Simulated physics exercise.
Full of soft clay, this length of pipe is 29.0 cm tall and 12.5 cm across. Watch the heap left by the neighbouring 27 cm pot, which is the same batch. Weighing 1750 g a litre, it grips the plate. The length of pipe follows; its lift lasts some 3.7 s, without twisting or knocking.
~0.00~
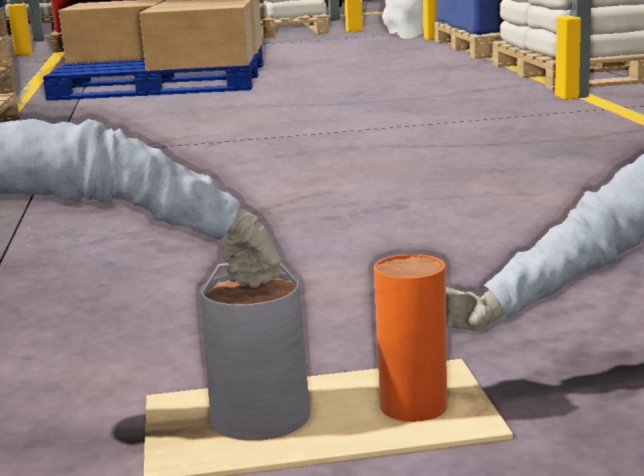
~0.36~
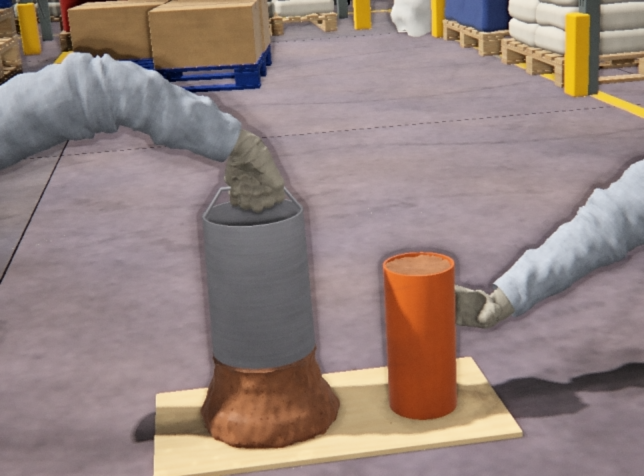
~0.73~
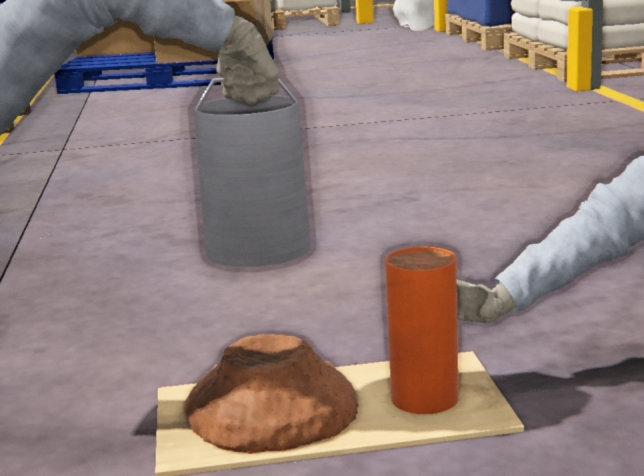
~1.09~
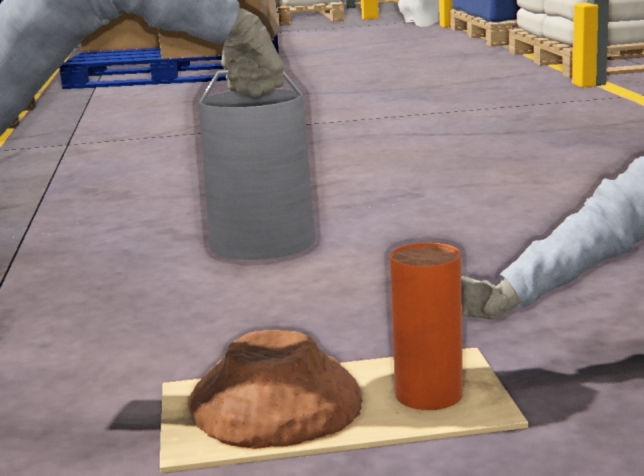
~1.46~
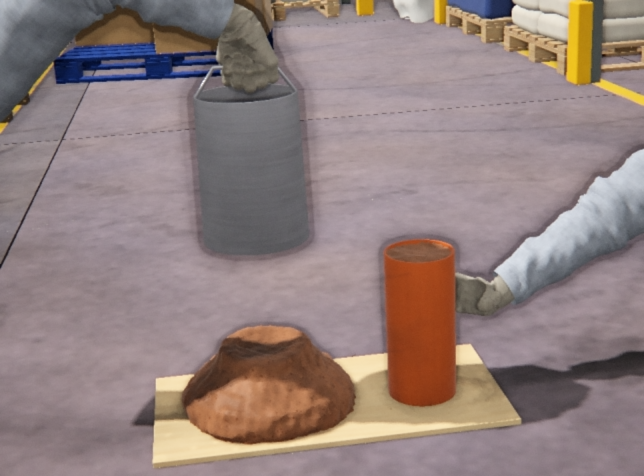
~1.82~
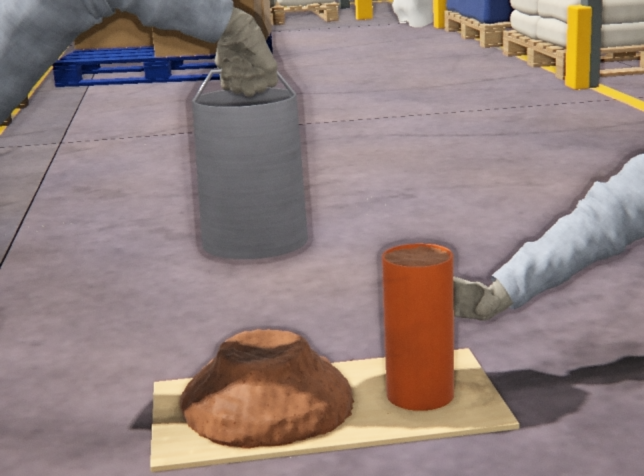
To begin with, a grey pot and an orange pipe, both filled with brown clay, stand on a pale board while gloved hands hold them. The left hand lifts the pot straight up, and its clay slumps into a wide mound. The raised pot then hovers nearly still, the pipe staying on the board.
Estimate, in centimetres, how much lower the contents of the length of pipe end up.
They end up about 14 centimetres lower.
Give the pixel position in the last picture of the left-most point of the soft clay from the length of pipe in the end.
(356, 396).
By 2.7 s, the length of pipe is up 6.2 cm; the soft clay has come down 3.4 cm to 26 cm and is 18 cm wide.
By 3.7 s, the length of pipe is up 18 cm; the soft clay has come down 14 cm to 15 cm and is 25 cm wide.
By 4.6 s, the length of pipe is up 29 cm; the soft clay has come down 14 cm to 15 cm and is 25 cm wide.
By 5.7 s, the length of pipe is clear; the soft clay has come down 14 cm to 15 cm and is 25 cm wide.
By 6.2 s, at rest, the length of pipe is clear; the soft clay has come down 14 cm to 15 cm and is 25 cm wide.
